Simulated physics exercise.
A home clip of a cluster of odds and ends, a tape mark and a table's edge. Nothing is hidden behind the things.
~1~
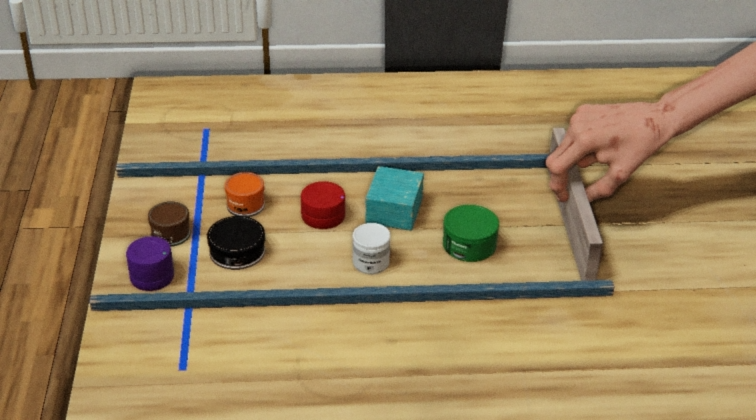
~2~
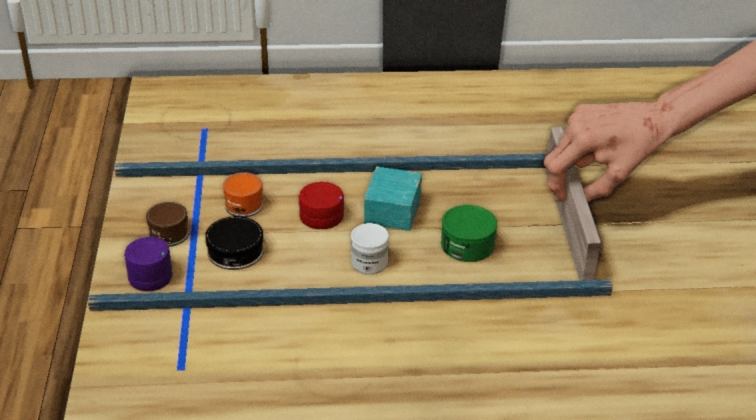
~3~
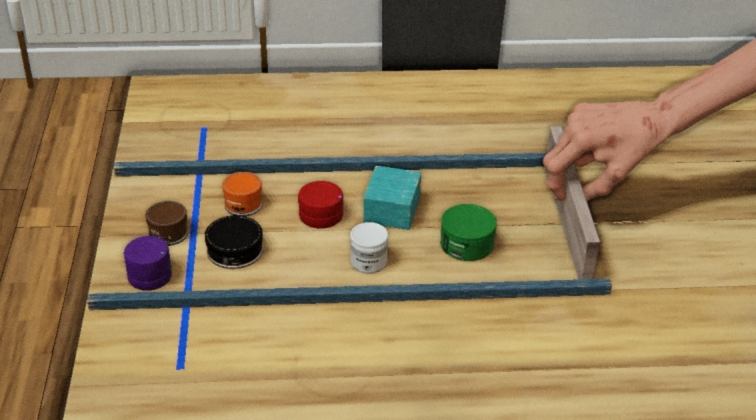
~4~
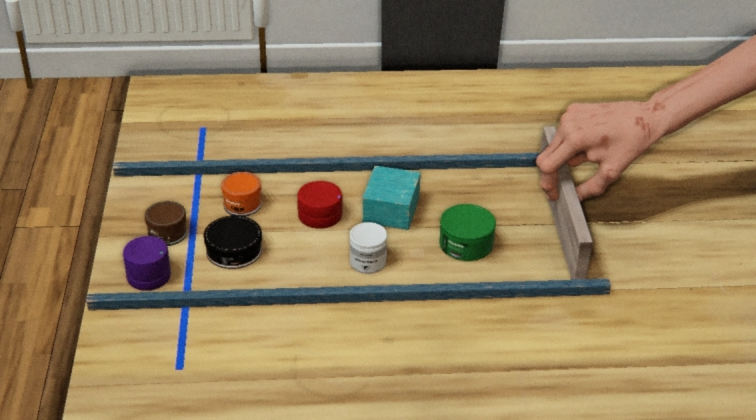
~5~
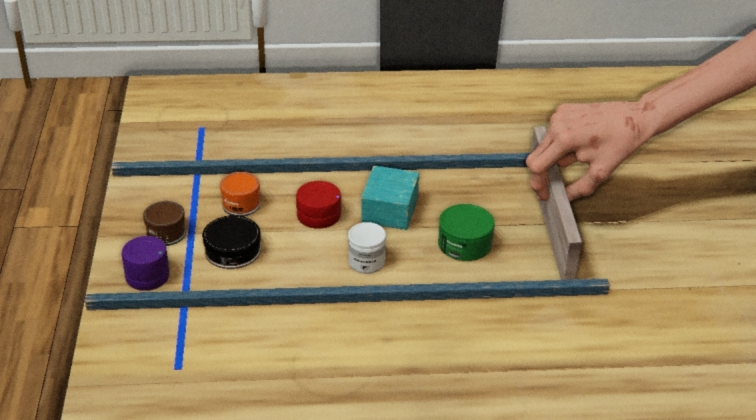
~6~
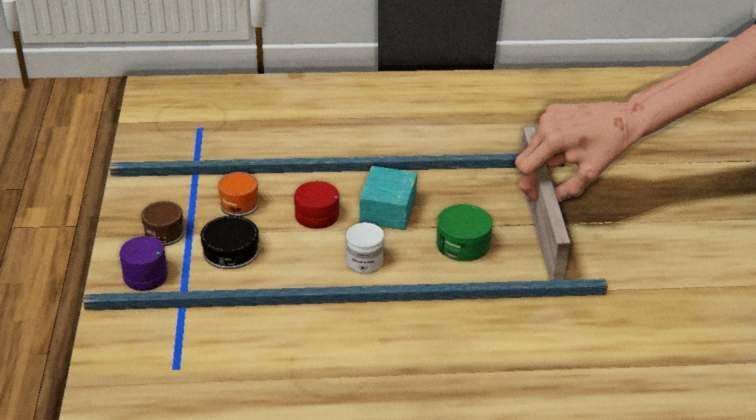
A hand slides a wooden board slightly left between two rails toward several still, colourful tubs.
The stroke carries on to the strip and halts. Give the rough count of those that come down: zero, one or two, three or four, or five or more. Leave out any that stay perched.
The number that fall off is one or two.
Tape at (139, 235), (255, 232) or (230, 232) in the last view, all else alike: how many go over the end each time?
Down on the floor: 4, 0 and 0.
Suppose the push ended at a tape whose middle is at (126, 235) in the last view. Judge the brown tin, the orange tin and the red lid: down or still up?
The brown tin falls, the orange tin remains up, the red lid tumbles off.
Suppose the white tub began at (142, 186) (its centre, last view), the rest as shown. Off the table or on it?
The white tub is kept.
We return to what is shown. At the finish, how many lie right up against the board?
That makes 3.
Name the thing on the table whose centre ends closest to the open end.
It is the black pot.
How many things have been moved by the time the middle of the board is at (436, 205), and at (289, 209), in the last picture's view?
The counts are 1 and 6.
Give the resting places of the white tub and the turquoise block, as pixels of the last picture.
About (165, 271), and the other about (166, 206).
Early on, none off yet; purple lid at rest near (144, 264); brown tin at rest near (163, 224); black pot at rest near (230, 242).
A while later, none off yet; purple lid travelled a little near (127, 269); brown tin travelled a little near (140, 224); black pot travelled about its own width near (168, 248).
Finally, the number that fall off is one or two; lost, brown tin.
